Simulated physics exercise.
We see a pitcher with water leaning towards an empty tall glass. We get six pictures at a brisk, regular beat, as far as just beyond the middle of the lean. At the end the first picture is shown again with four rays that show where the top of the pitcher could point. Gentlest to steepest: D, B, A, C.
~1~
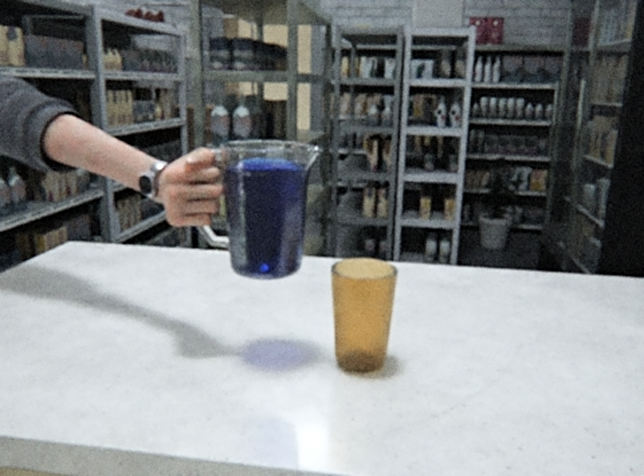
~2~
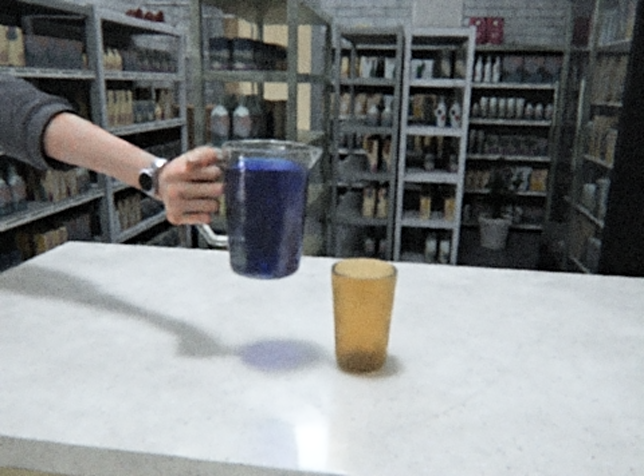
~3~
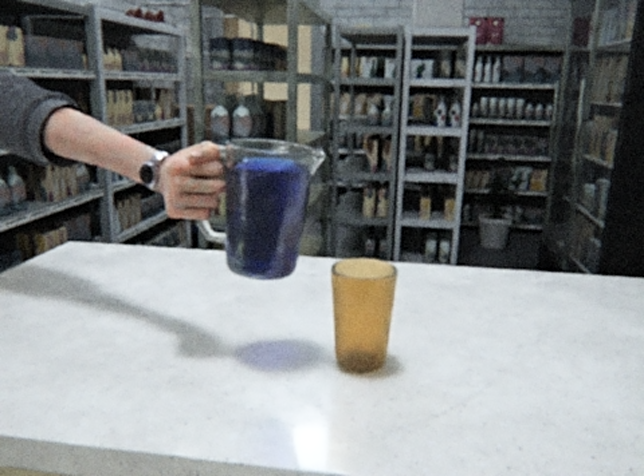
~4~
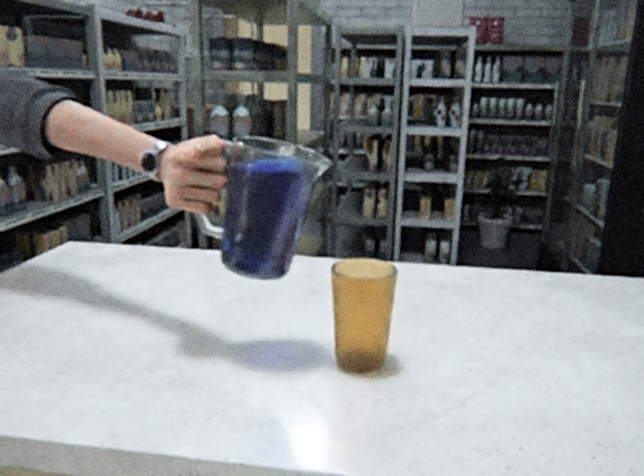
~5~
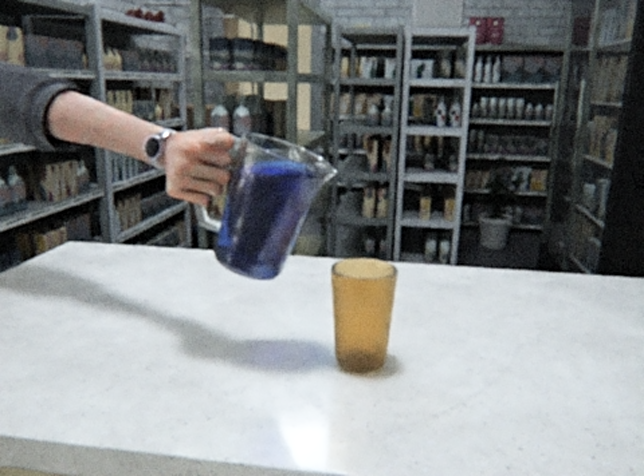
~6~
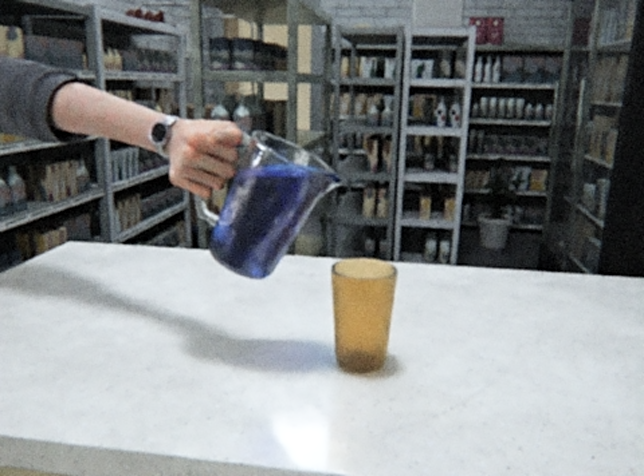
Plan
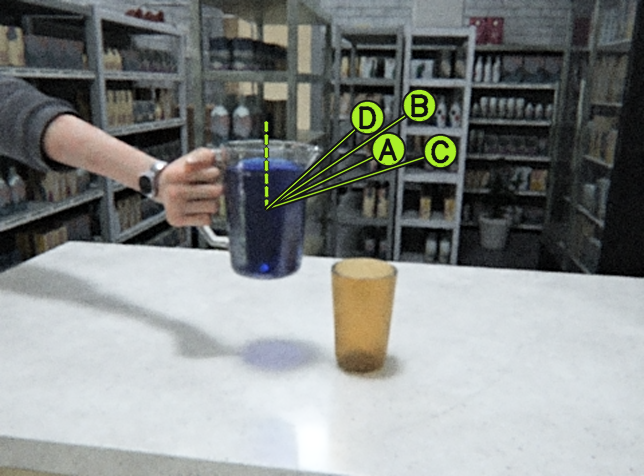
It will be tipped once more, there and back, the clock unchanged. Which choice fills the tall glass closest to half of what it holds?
Best: B.
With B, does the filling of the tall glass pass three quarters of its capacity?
No, it does not.
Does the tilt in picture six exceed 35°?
No, it does not.
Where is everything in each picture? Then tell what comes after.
Upright, lip at (319, 151); rim of the tall glass round (364, 268); nothing has left yet, in the first picture.
Upright, lip at (321, 152); nothing has left yet, in the second picture.
Tipped about 5°, lip at (324, 156); nothing has left yet, in the third picture.
Tipped about 11°, lip at (330, 163); nothing has left yet, in the fourth picture.
Tipped about 19°, lip at (335, 172); nothing has left yet, in the fifth picture.
Tipped about 27°, lip at (340, 182); nothing has left yet, in the sixth picture.
On the marked copy, A at (373, 157); B at (405, 115); C at (424, 157); D at (355, 129).
Choosing A, the tall glass ends with about 70 % of what it can hold.
Choosing B, the tall glass ends with about 51 % of what it can hold.
Choosing C, the tall glass ends with about 84 % of what it can hold; 5 % of the water is spilt.
Choosing D, the tall glass ends with about 34 % of what it can hold.
